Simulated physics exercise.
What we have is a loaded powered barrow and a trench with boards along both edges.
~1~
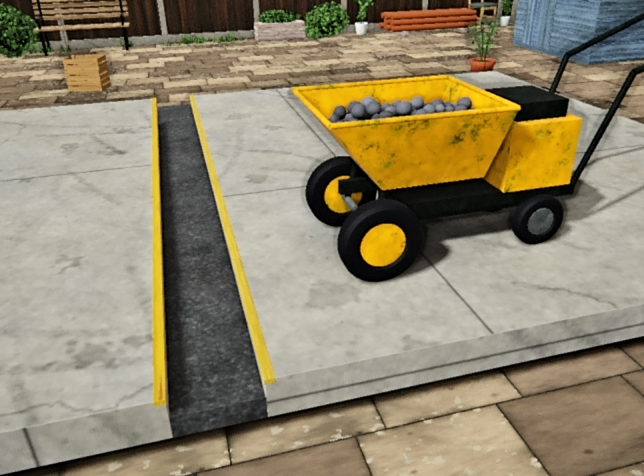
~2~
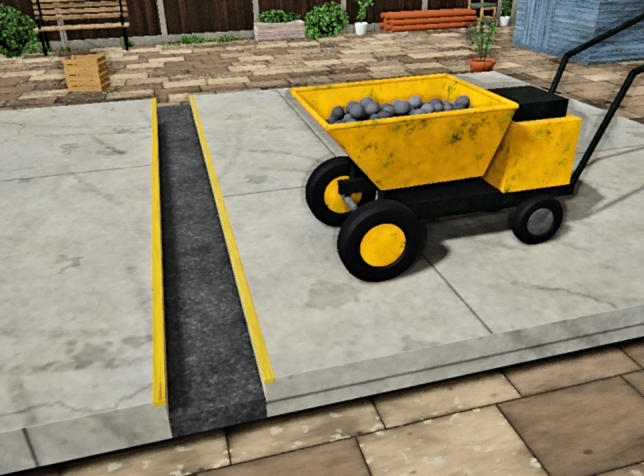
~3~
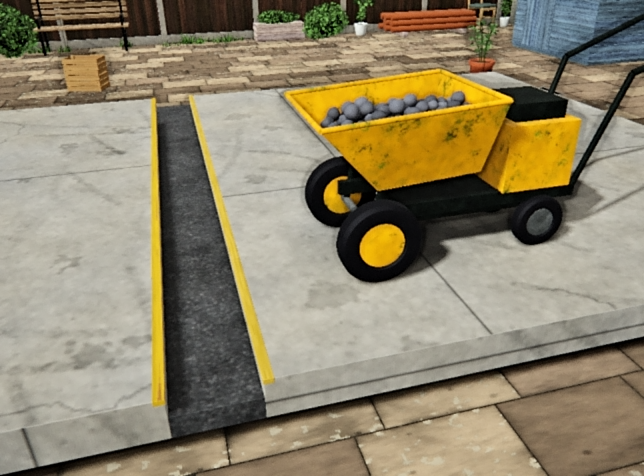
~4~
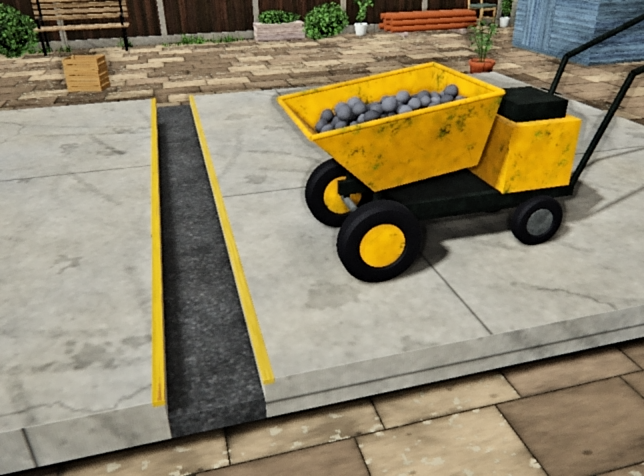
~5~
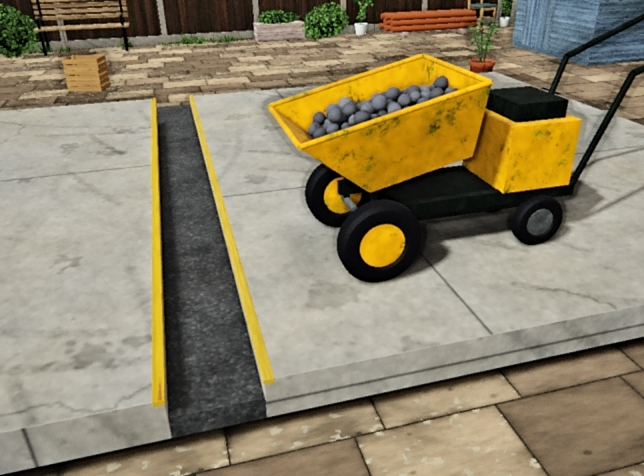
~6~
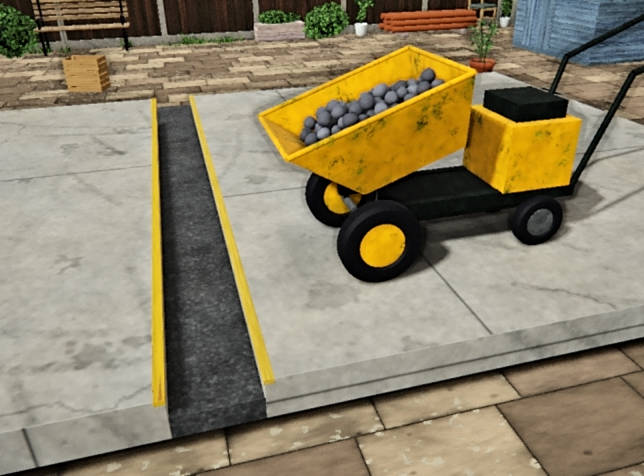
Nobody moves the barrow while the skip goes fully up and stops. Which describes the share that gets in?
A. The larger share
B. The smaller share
A.
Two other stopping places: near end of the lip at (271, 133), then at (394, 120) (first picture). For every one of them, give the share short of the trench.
0 % and 40 %, in that order.
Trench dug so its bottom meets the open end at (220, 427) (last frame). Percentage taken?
Estimate: Approx. 90 in a hundred.
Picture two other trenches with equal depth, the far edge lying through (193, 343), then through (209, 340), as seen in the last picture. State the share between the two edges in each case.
50 and 30 percent.
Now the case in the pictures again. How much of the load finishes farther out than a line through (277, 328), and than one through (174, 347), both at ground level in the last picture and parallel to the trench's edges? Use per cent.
I'd put it near 80 in a hundred, then near 20 in a hundred.
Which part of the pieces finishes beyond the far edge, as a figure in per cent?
My estimate is close to 10 in a hundred.
Just after the last frame, skip tipped steeply; every one in the skip.
A moment on, skip tipped right over; the larger part in the skip; roughly a quarter in or heaped over the trench; just a few falling.
Further on, skip tipped right over; roughly a quarter in the skip; just a few short of the trench; roughly two thirds in or heaped over the trench; about a tenth beyond it.
When it is over, skip tipped right over; about a tenth in the skip; just a few short of the trench; the larger part in or heaped over the trench; about a tenth beyond it.
